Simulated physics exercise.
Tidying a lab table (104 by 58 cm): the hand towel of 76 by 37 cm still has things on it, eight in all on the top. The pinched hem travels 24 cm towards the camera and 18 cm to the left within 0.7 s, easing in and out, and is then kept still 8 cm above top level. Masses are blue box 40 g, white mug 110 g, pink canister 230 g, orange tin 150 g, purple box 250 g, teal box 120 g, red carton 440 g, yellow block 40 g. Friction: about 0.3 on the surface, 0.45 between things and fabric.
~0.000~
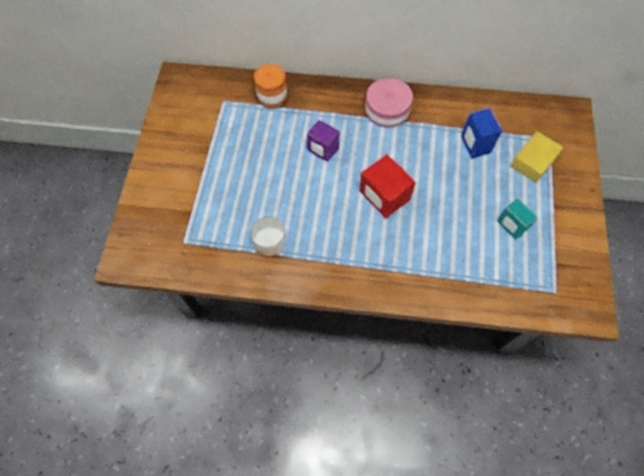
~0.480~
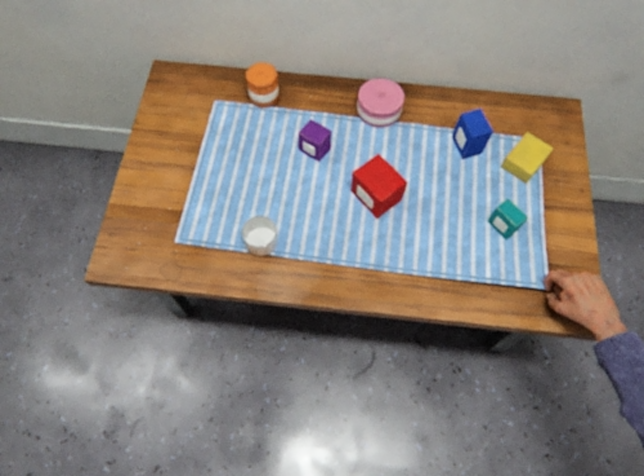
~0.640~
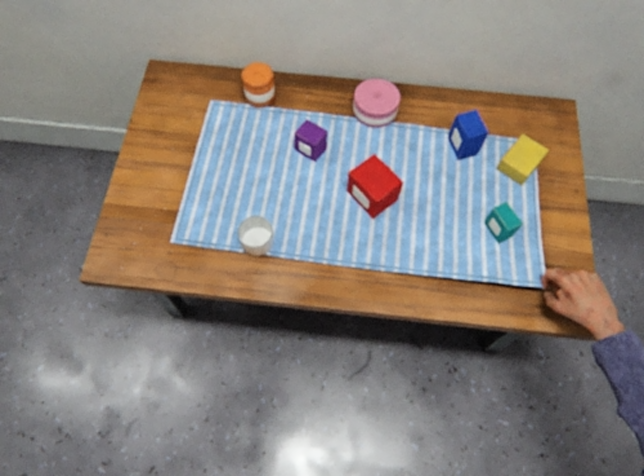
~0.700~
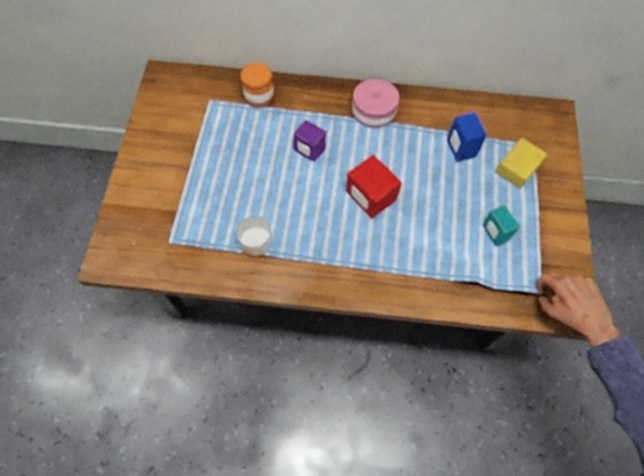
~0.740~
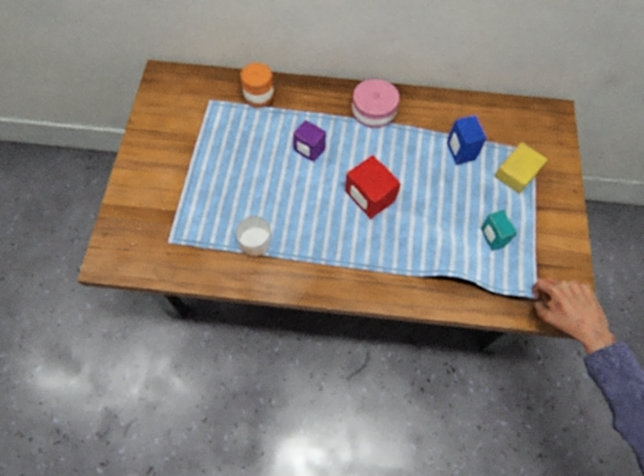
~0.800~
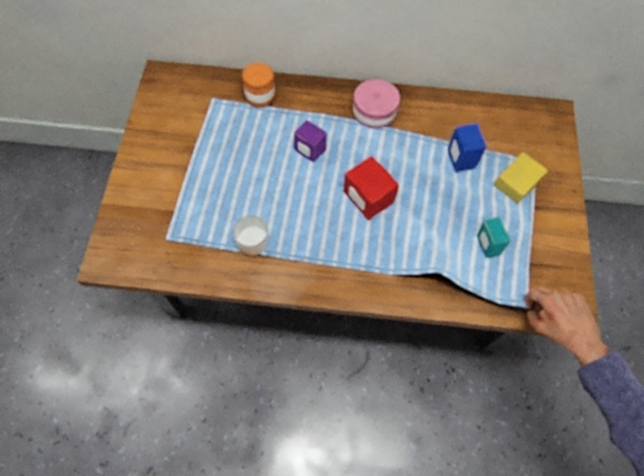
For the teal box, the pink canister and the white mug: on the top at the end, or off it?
The teal box drops off, the pink canister remains up there, the white mug keeps to the top.
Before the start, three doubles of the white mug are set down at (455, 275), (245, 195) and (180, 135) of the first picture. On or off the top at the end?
In turn: Falls off, remains, stays up.
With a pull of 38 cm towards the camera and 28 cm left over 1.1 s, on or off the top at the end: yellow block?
Then: Yellow block falls off.
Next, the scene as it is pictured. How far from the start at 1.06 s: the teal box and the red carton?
About: Teal box 15 cm, red carton 6 cm.
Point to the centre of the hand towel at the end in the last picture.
Around (339, 246).
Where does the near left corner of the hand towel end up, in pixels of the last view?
Around (175, 201).
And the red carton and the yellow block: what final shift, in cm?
About: Red carton off the top, yellow block off the top.
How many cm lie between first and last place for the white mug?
About: White mug 2 cm.
After 0.9 s, 100 % of the hand towel is still over the top; teal box 11 cm off its start, white mug 2 cm off its start, pink canister 1 cm off its start.
After 1.1 s, 95 % of the hand towel is still over the top; teal box 16 cm off its start, white mug 2 cm off its start, pink canister 1 cm off its start.
After 1.2 s, 90 % of the hand towel is still over the top; teal box on its side, 20 cm off its start at (474, 305), white mug 2 cm off its start at (246, 223), pink canister 1 cm off its start at (380, 98).
After 1.3 s, 85 % of the hand towel is still over the top; teal box on its side, 21 cm off its start, white mug 2 cm off its start, pink canister 1 cm off its start.
After 2.9 s, 75 % of the hand towel is still over the top; teal box over the edge, white mug 2 cm off its start at (243, 226), pink canister 1 cm off its start at (380, 99), red carton over the edge.
